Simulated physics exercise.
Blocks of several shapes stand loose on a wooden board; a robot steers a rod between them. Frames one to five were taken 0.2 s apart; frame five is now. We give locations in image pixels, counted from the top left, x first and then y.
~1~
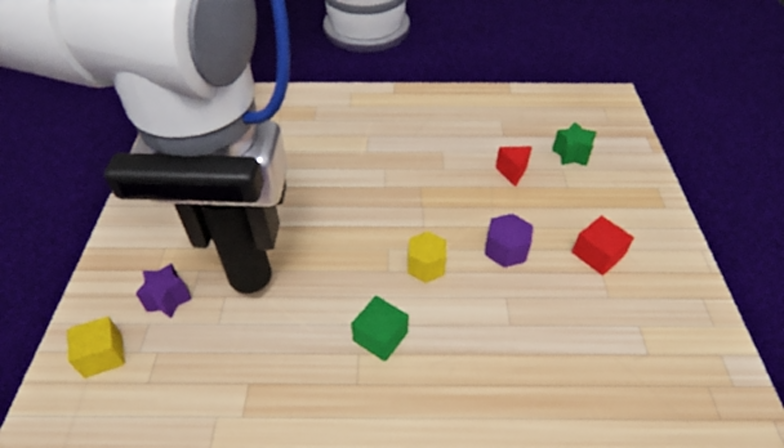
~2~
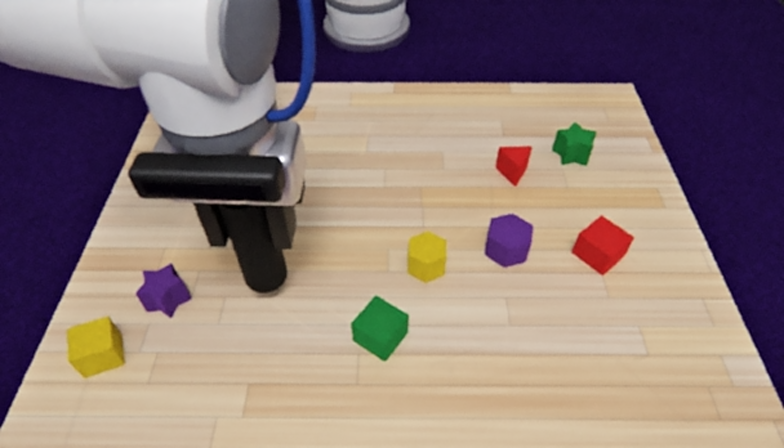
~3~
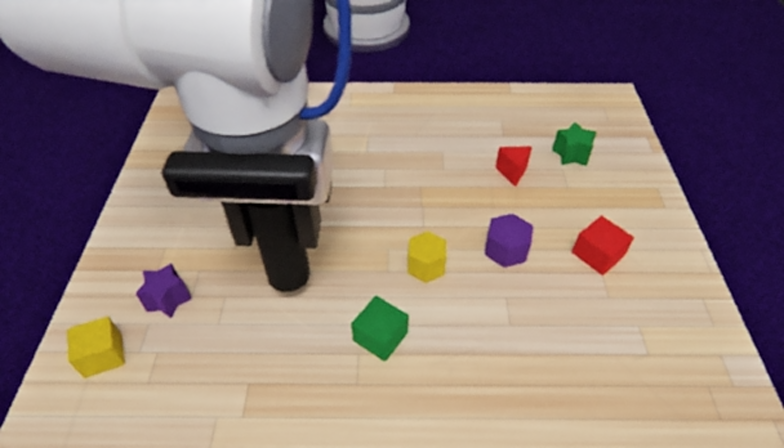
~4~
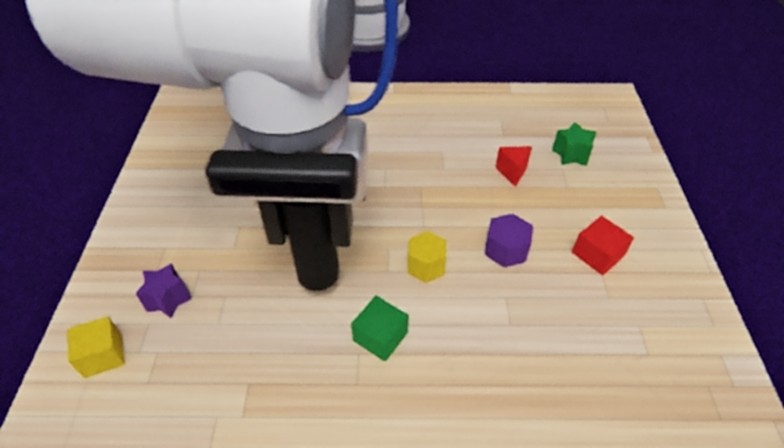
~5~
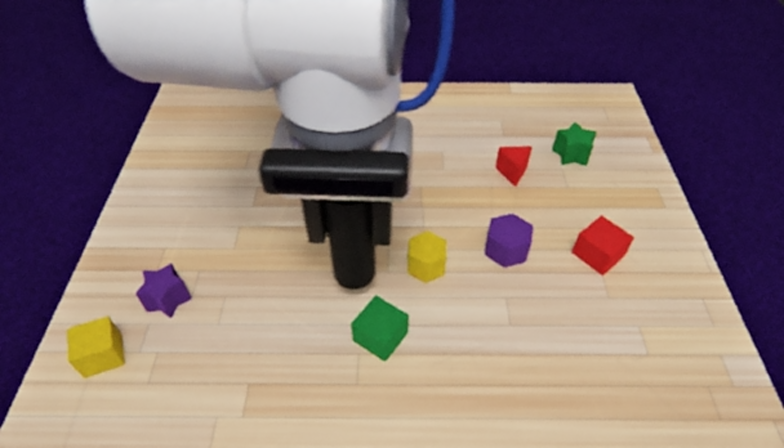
A light wooden board against a dark purple background is seen from above at an angle, from a camera that stays still. A purple star and a yellow cube sit at left, a green cube and yellow hexagonal block near the middle, and a purple hexagonal block, red cube, red triangular block and green star at right. The white robot arm moves its black rod steadily rightward from beside the purple star to just left of the yellow hexagonal block, while every block stays still.
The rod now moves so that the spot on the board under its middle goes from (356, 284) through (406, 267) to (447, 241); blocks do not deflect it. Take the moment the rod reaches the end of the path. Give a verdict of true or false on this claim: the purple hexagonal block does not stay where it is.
Verdict: True.
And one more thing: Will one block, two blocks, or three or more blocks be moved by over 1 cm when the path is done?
I predict two.
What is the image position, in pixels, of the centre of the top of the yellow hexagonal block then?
I predict (490, 221).
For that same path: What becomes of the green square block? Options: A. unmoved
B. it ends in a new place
A - unmoved.
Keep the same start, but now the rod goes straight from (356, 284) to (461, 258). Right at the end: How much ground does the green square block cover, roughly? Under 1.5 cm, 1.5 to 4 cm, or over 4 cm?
The answer is under 1.5 cm.
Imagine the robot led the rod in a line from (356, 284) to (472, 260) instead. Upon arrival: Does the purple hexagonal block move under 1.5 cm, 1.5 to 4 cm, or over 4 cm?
Distance: Between 1.5 and 4 cm.
The first path, step by step. Halfway along, rod (407, 256); yellow hexagonal block (448, 239).
At the end, rod (448, 230); green square block unmoved; yellow hexagonal block (490, 221), turned 30° clockwise; purple hexagonal block (532, 229), turned 20° clockwise.
